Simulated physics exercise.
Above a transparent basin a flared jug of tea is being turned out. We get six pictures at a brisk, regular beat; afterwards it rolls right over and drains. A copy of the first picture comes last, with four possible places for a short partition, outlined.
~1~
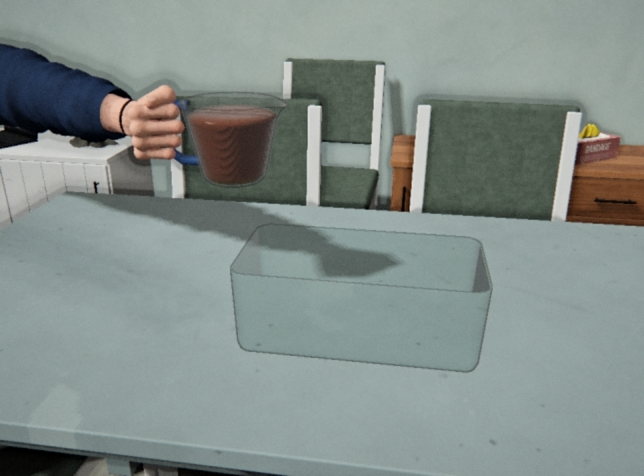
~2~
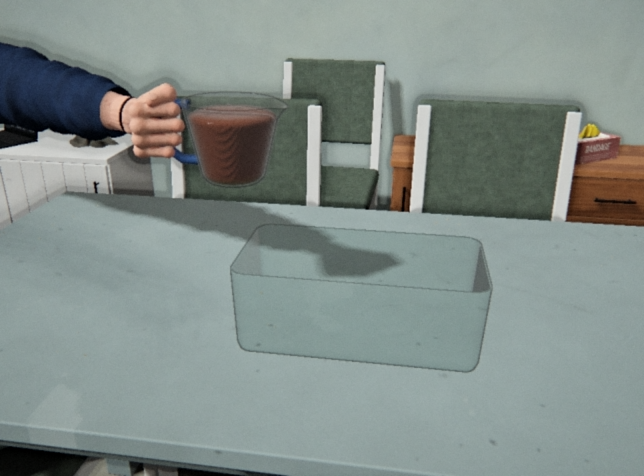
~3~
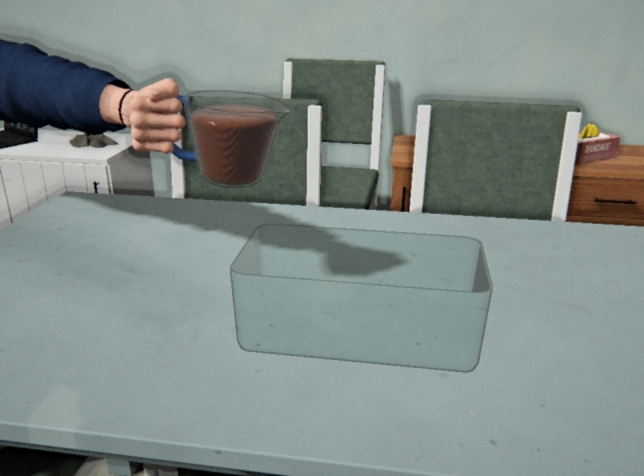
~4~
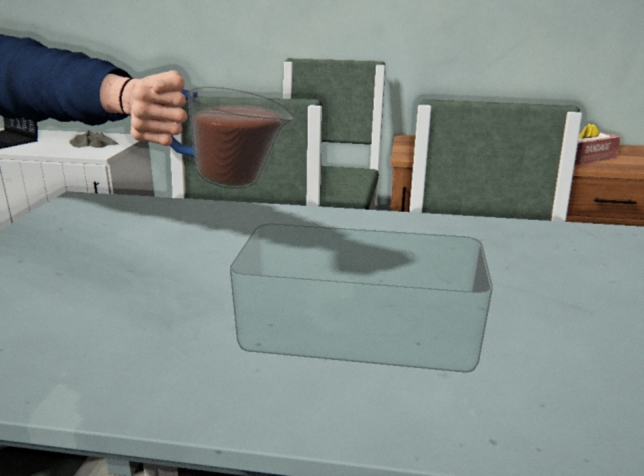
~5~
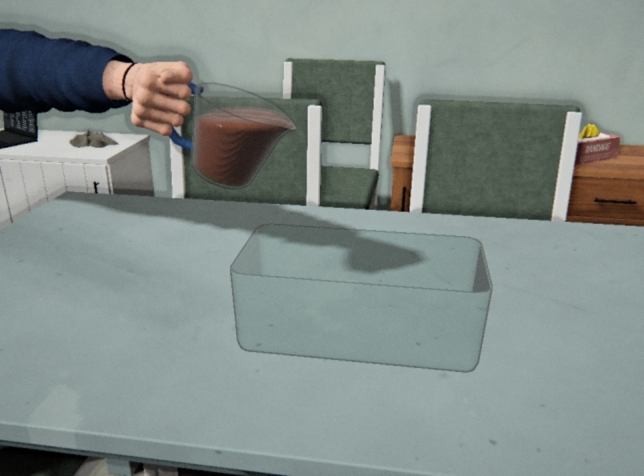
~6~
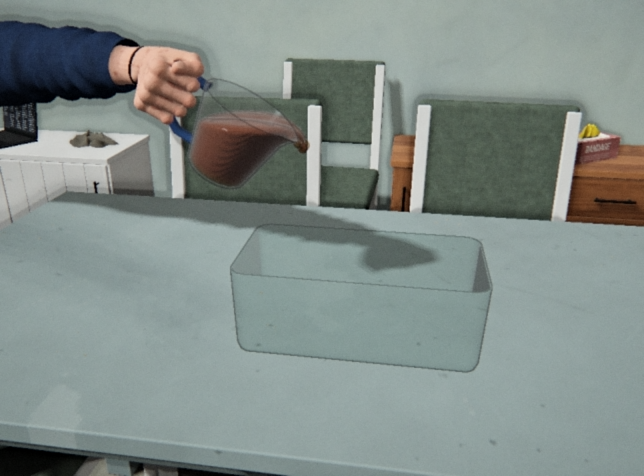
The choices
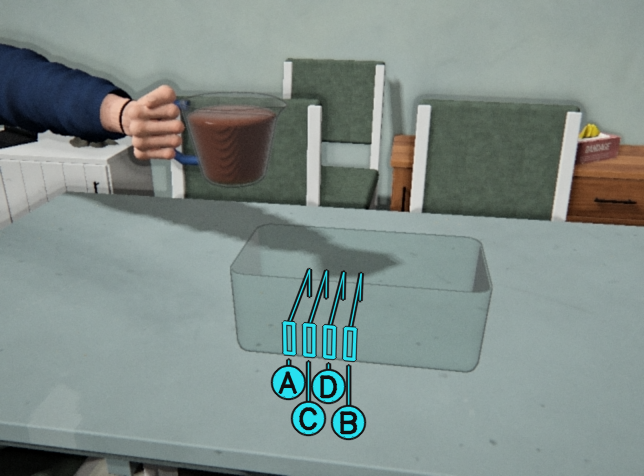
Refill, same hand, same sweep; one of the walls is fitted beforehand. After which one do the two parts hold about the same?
Slot D.
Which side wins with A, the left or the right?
The right side.
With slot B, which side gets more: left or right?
The left side.
On the marked copy, A at (288, 360); B at (348, 366); C at (308, 362); D at (328, 364).
For slot A, about 3 % ends left of the wall and 96 % right of it.
For slot B, about 83 % ends left of the wall and 15 % right of it.
For slot C, about 10 % ends left of the wall and 89 % right of it.
For slot D, about 42 % ends left of the wall and 57 % right of it.
